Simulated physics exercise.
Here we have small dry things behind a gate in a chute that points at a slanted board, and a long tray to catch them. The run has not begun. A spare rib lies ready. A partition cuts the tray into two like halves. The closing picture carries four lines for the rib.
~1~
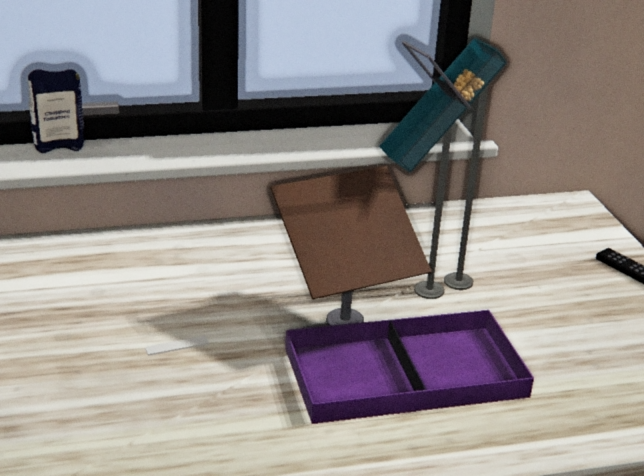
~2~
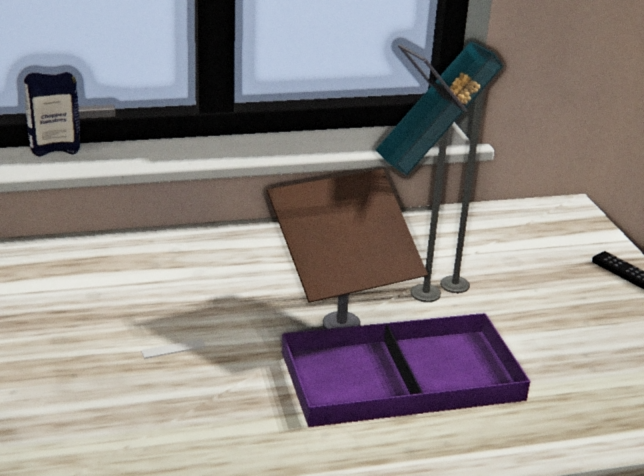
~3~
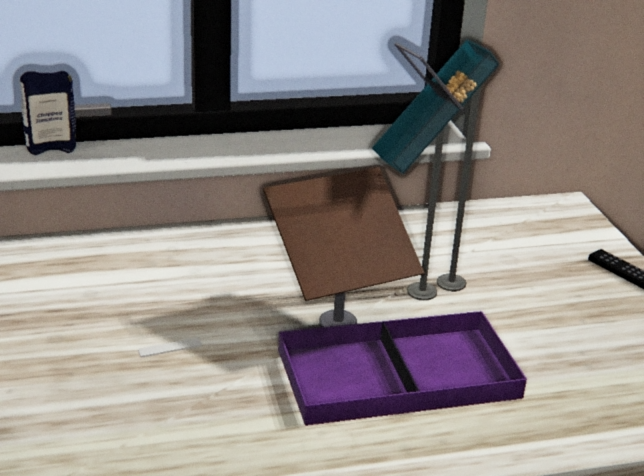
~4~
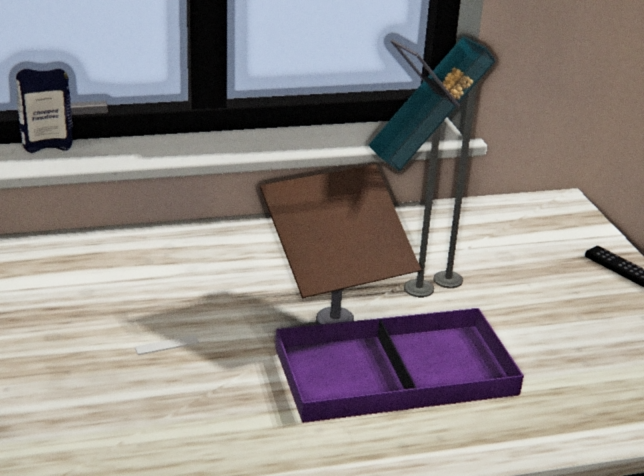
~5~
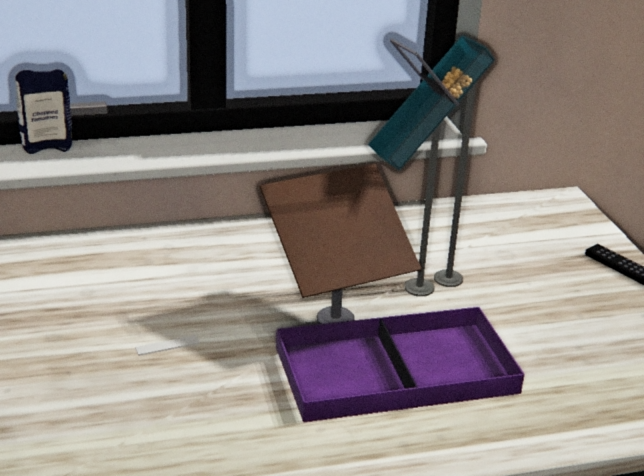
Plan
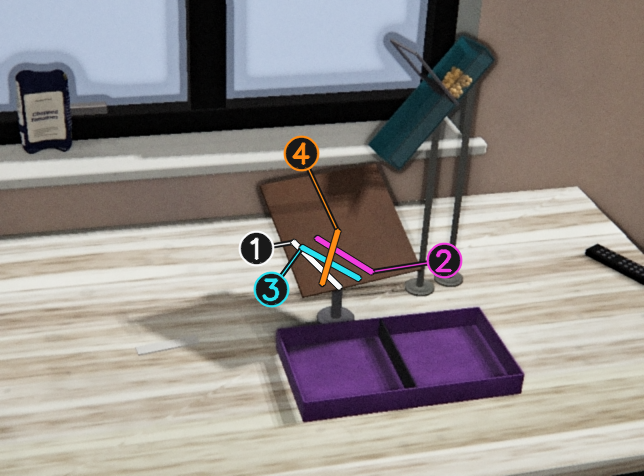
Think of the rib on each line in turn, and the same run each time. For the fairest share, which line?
It is 3.
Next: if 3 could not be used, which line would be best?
That would be 2.
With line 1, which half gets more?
More lands on the left.
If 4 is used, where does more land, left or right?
The left half.
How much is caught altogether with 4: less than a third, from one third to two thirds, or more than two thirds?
It is more than two thirds.
On the marked copy, line 1 from (293, 242) to (339, 286); line 2 from (317, 238) to (371, 271); line 3 from (302, 247) to (358, 278); line 4 from (337, 231) to (322, 283).
For line 1, of what is caught, all but a few in the left half, only a few in the right.
For line 2, of what is caught, close to a quarter in the left half, the bulk in the right.
For line 3, of what is caught, close to two thirds in the left half, close to a third in the right.
For line 4, of what is caught, all but a few in the left half, only a few in the right.
